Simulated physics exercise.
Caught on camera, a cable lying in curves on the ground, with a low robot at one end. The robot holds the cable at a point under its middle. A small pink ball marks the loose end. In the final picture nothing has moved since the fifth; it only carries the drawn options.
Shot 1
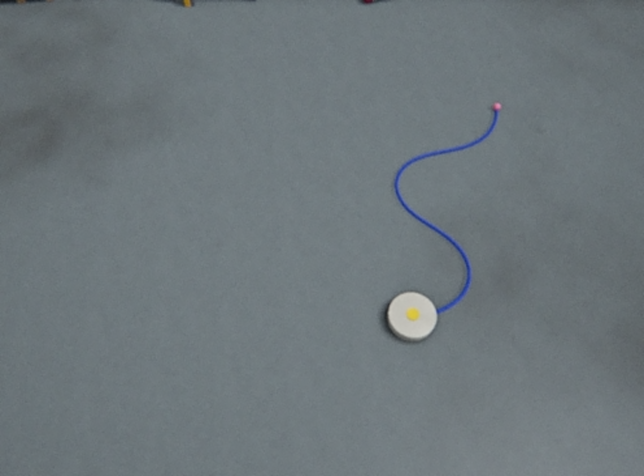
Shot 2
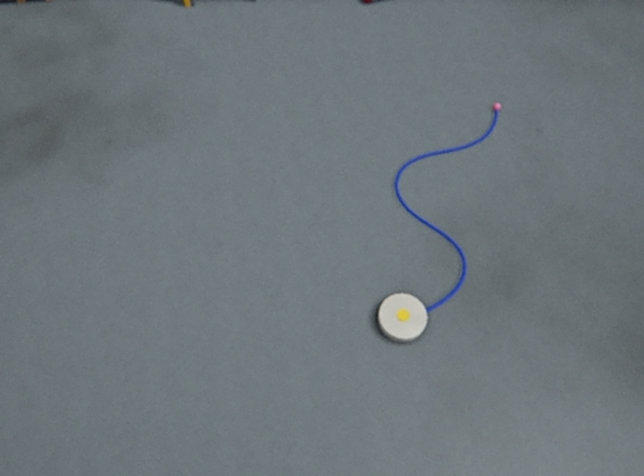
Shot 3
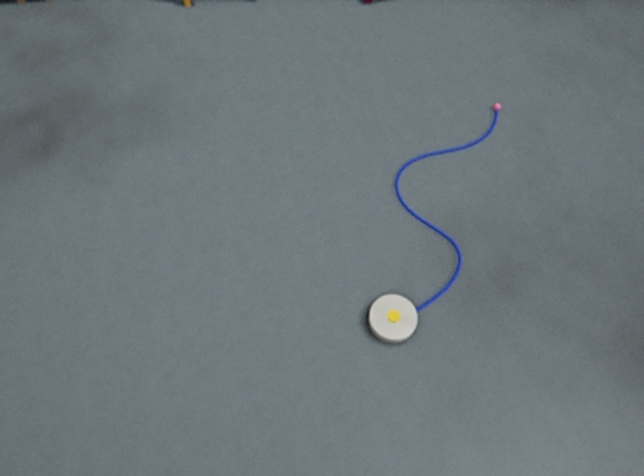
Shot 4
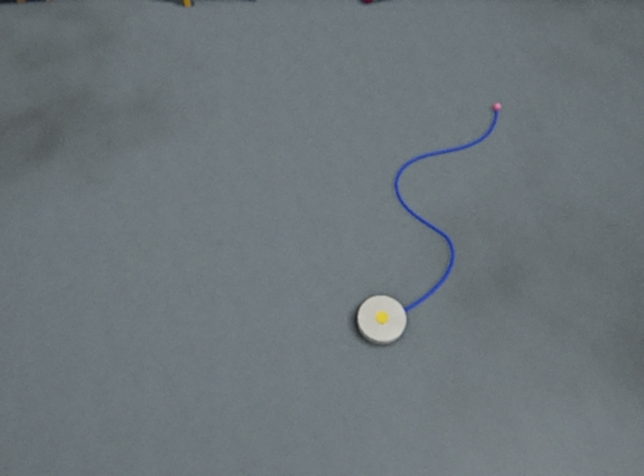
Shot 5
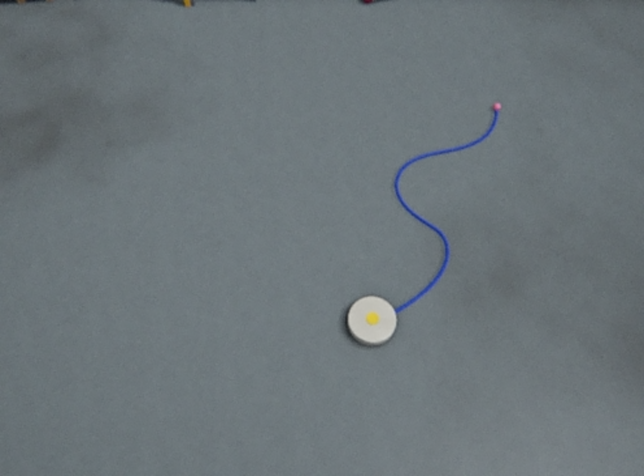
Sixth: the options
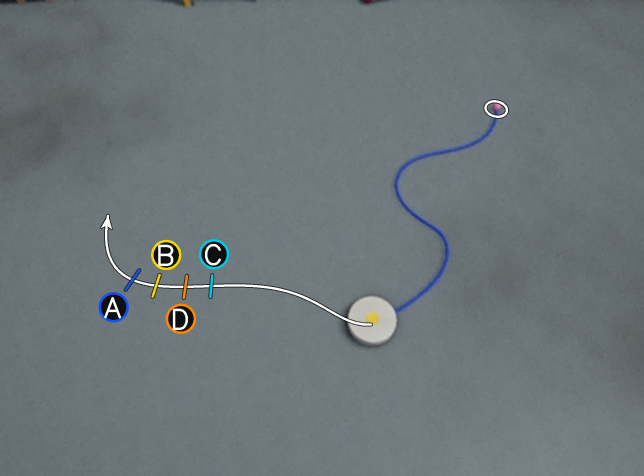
On a grey, faintly stained floor, a blue cable lies in loose curves between a small pink tip at the upper right and a low, round white robot with a yellow centre. The robot slides slowly a short way left, drawing the nearest bend leftward while the far end stays still.
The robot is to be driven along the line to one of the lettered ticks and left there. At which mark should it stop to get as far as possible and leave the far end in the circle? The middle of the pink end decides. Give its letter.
All is well up to C.
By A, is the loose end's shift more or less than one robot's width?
By then, more.
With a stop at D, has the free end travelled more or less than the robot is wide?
Less.
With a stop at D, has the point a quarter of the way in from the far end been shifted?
Yes.
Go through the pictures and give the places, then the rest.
In the first picture, robot (412, 317); free end (497, 107).
In the second picture, robot (402, 318); free end (497, 107).
In the third picture, robot (393, 319); free end (497, 107).
In the fourth picture, robot (381, 320); free end (497, 107).
In the fifth picture, robot (372, 321); free end (497, 107).
On the copy, A at (133, 280); B at (156, 286); C at (211, 286); D at (185, 287); the ring at (496, 109); the route from (371, 324) via (208, 286) to (108, 216).
On C. First, robot (317, 300), middle of the cable (398, 194), free end (497, 107).
Then, robot (260, 283), middle of the cable (398, 194), free end (497, 107).
Finally, robot (210, 283), middle of the cable (385, 201), free end (497, 109); the free end is still in its ring.
By contrast, A drags the free end to (468, 139); B drags the free end to (479, 130); D drags the free end to (492, 119).
